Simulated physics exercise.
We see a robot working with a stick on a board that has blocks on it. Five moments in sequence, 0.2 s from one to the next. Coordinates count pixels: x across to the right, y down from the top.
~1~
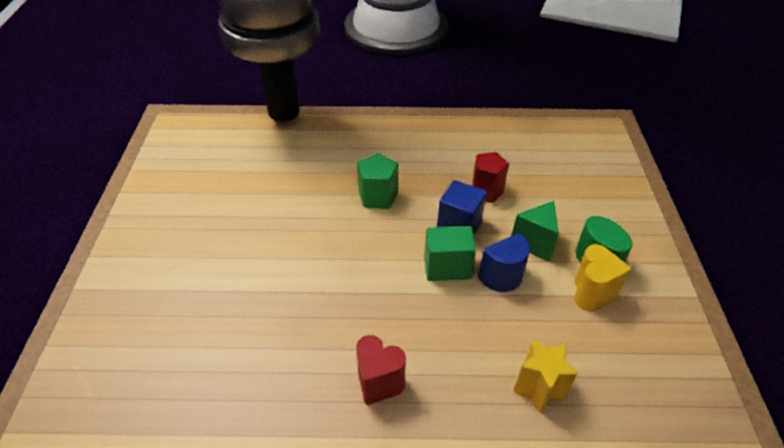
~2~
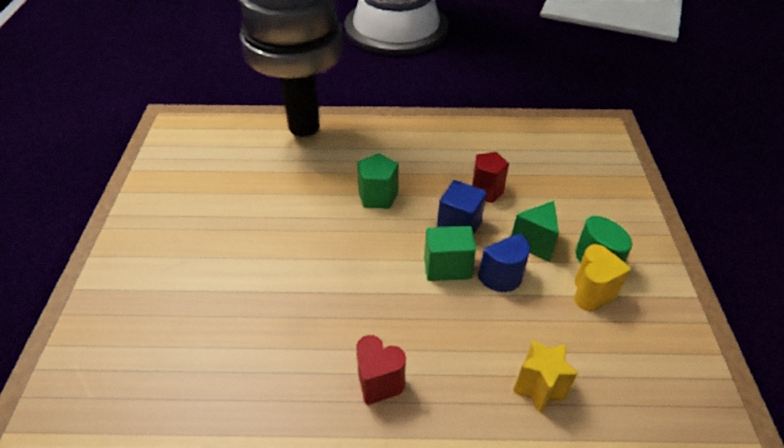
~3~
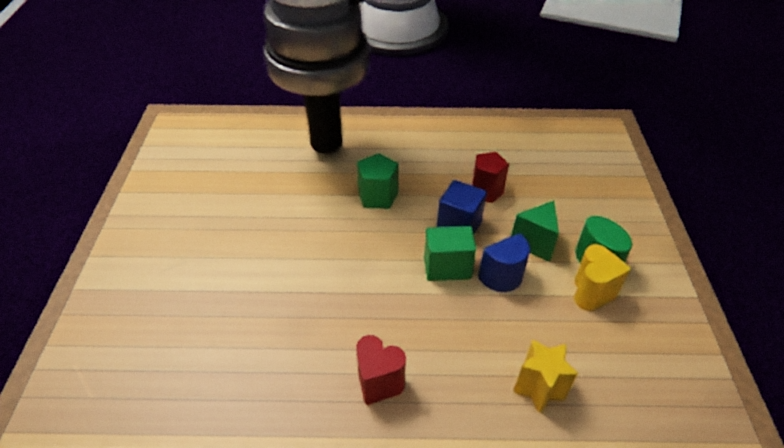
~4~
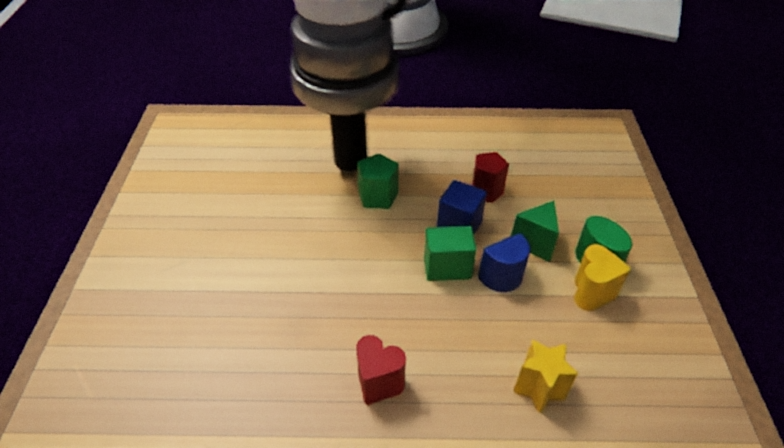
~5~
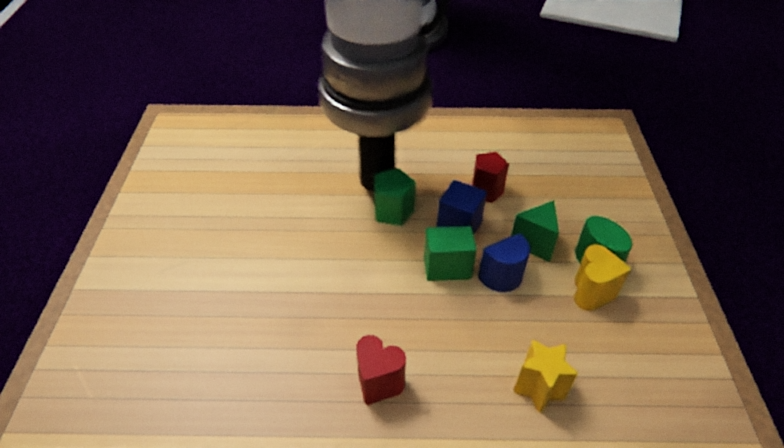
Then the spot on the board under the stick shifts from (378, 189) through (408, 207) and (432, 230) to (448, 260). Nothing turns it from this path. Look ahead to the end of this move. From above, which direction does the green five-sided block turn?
Rotates clockwise.
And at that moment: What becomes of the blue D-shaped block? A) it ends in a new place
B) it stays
B: It stays.
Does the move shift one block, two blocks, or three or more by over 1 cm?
The number of blocks that move over 1 cm is three or more.
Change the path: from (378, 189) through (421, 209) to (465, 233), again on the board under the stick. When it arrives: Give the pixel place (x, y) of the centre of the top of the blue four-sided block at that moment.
I'd guess (507, 216).
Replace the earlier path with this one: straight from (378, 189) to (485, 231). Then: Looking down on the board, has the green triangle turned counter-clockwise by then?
Yes.
What follows on the original path. One third of the way, stick (408, 198); green five-sided block (416, 204), turned 25° clockwise.
Two thirds of the way, stick (433, 222); green five-sided block (423, 229), turned 40° clockwise; green rectangle (456, 250), turned 30° anticlockwise; blue four-sided block (473, 200), turned 30° anticlockwise.
At the end, stick (449, 252); green five-sided block (420, 250), turned 80° clockwise; green rectangle (461, 269), turned 55° anticlockwise; blue four-sided block (478, 203), turned 45° anticlockwise; blue D-shaped block still.
